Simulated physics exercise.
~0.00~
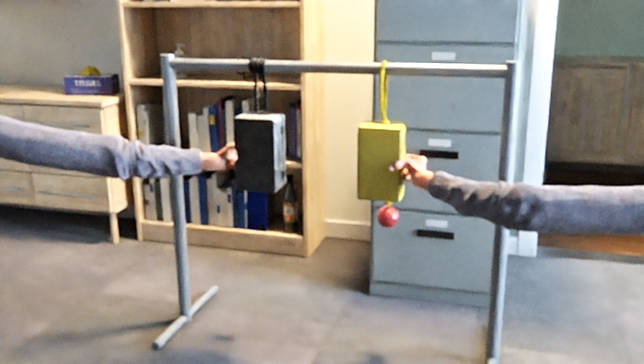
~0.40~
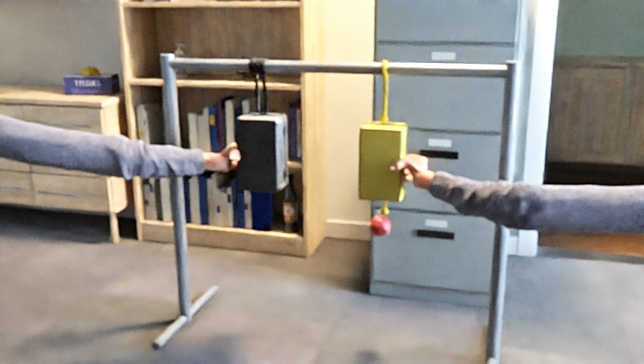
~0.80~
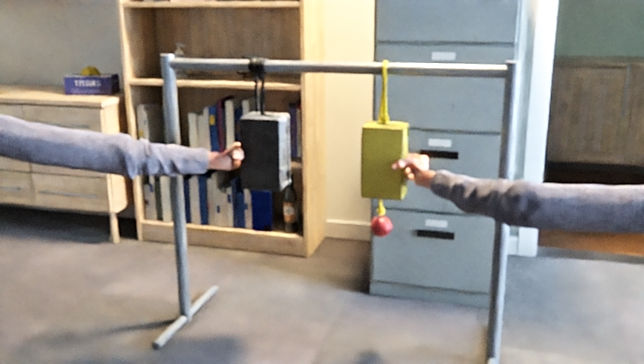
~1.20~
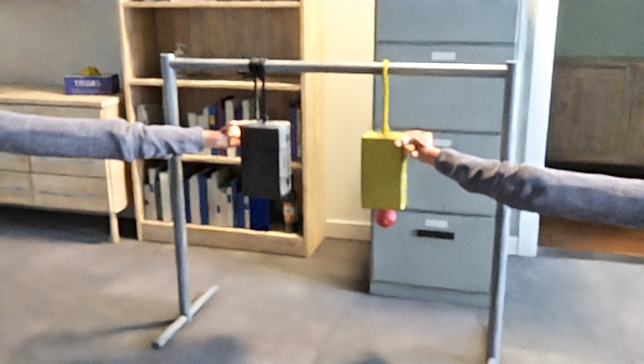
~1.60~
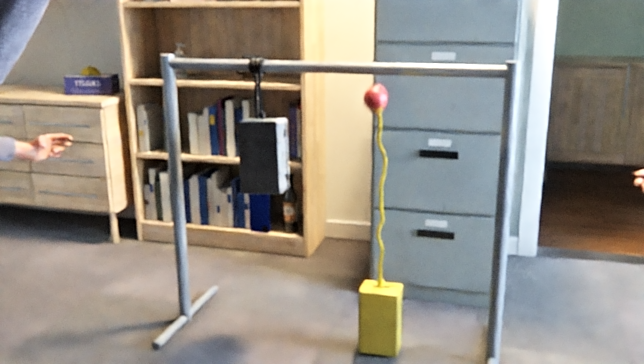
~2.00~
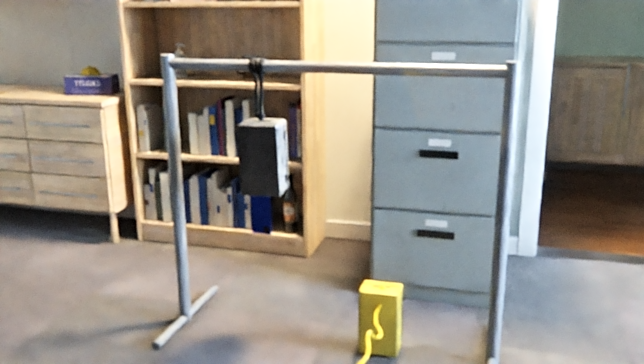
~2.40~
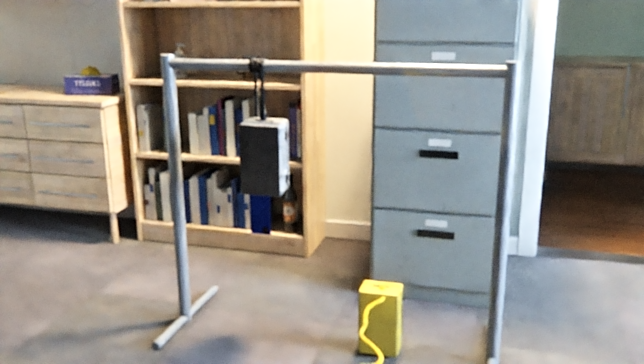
Room with metal rail, two hands releasing hanging cases, the dark left one staying suspended, the yellow right one dropping to the floor.
